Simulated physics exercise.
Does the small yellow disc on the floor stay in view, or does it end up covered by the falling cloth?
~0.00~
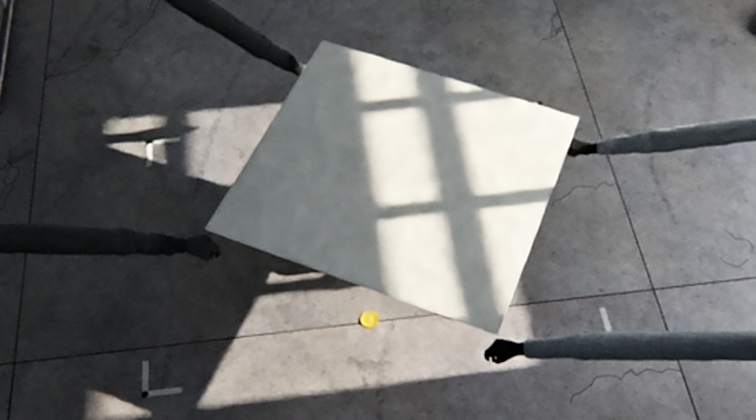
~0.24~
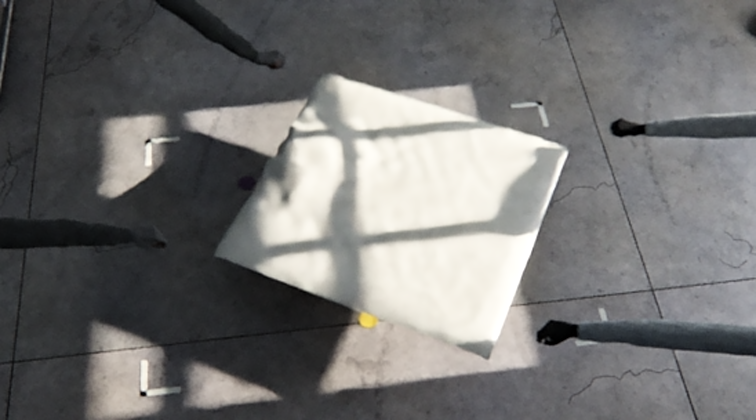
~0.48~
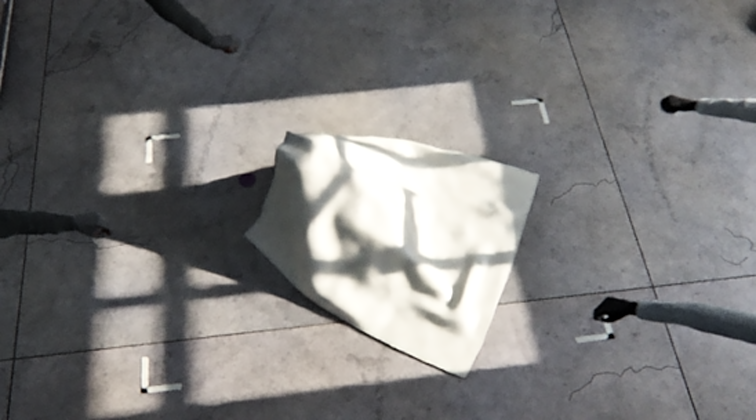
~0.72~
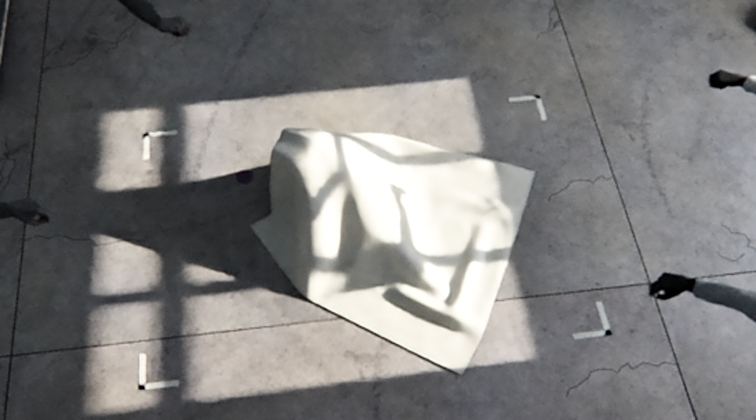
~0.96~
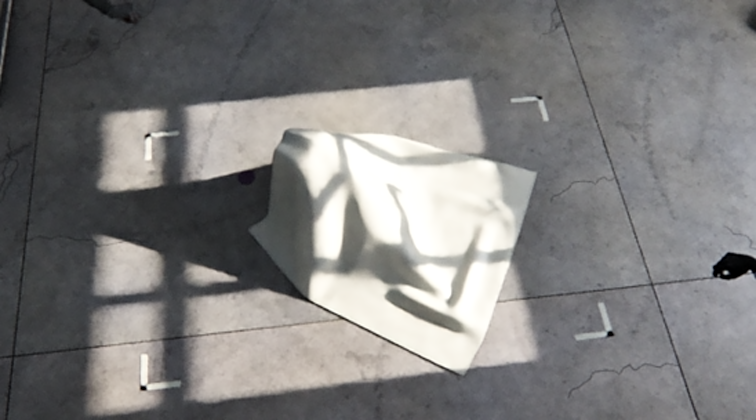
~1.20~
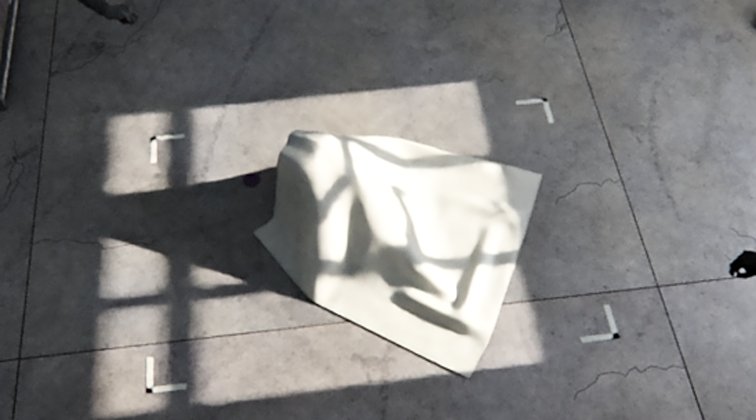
It ends up covered. The cloth comes down over the yellow disc and settles with it hidden underneath.
